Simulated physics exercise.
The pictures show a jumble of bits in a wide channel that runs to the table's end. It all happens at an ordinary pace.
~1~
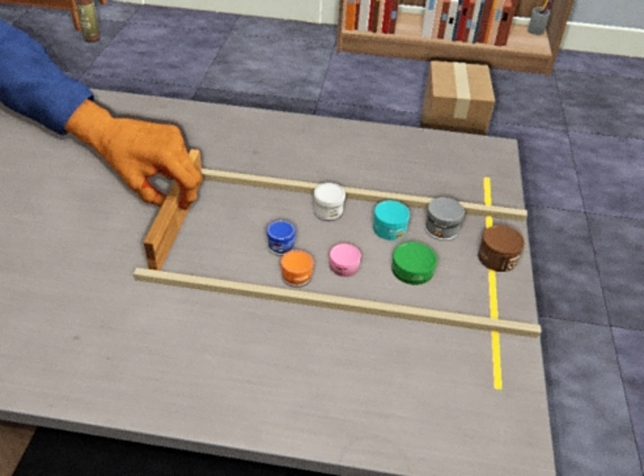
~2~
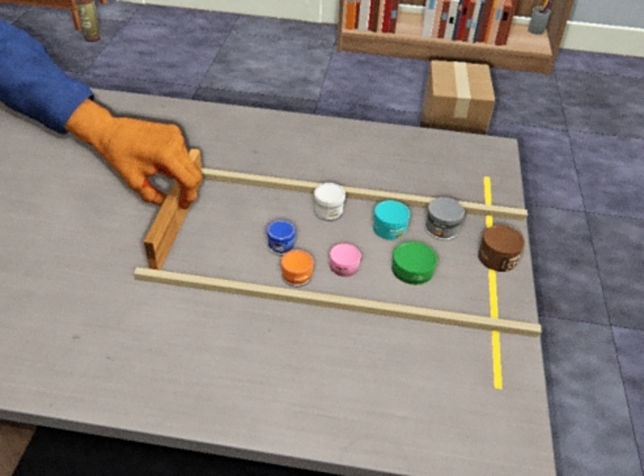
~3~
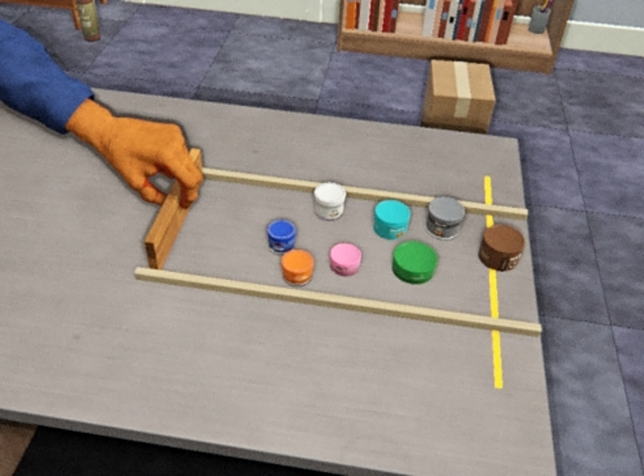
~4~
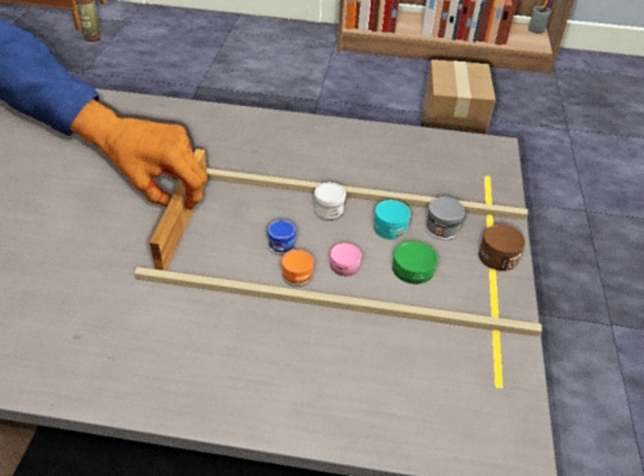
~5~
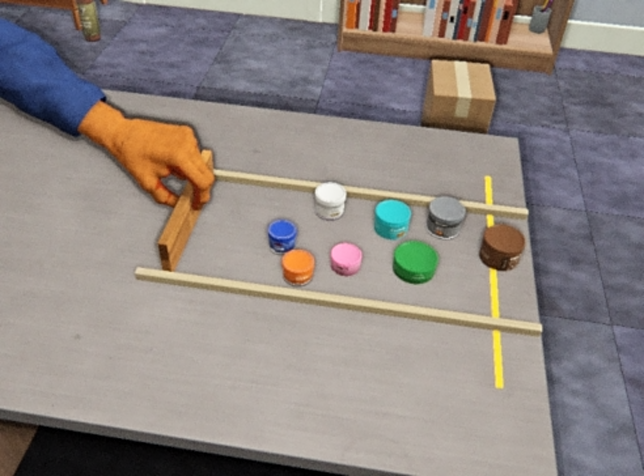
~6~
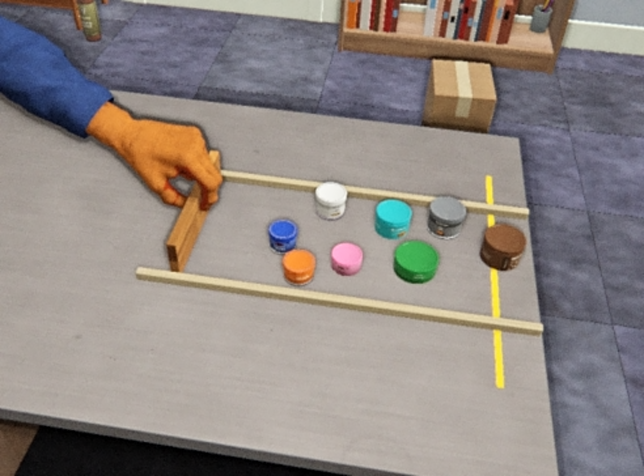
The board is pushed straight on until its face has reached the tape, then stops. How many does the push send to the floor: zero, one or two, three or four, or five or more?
Here the number that fall off is three or four.
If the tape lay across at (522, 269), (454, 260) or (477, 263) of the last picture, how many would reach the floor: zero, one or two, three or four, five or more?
In that order: Five or more; not one; one or two.
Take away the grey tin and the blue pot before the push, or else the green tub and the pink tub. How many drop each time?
2 in the first case, 2 in the second.
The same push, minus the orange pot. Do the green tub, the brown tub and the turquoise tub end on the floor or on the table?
The green tub comes down; the brown tub is lost; the turquoise tub stays on.
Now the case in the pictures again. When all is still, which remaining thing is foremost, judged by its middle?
The pink tub ends nearest.
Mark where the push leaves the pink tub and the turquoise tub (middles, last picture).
The pink tub stops around (530, 291); the turquoise tub around (513, 246).
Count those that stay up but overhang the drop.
That would be 1.
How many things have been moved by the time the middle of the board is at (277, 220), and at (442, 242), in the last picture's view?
By then 1, and 8.
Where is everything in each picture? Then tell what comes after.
In the first frame, brown tub (500, 249); grey tin (444, 219); green tub (414, 263); board (176, 208); tape (492, 266).
In the second frame, grey tin (444, 219); turquoise tub (391, 220).
In the third frame, green tub (414, 263); orange pot (297, 268).
In the fourth frame, brown tub (501, 248); board (181, 208).
In the fifth frame, grey tin (445, 218); blue pot (282, 238).
In the sixth frame, brown tub (502, 248); grey tin (446, 218); green tub (416, 263); board (196, 210); tape (494, 265).
Soon after, none off yet; brown tub at rest near (502, 248); grey tin at rest near (446, 218); green tub at rest near (416, 263).
Then, none off yet; brown tub at rest near (502, 248); grey tin at rest near (446, 218); green tub moved a little near (435, 264).
Further on, none off yet; brown tub moved a little near (522, 242); grey tin moved about its own width near (491, 223); green tub moved well along near (496, 264).
By the end, the number that fall off is three or four; fallen, green tub, grey tin and brown tub.
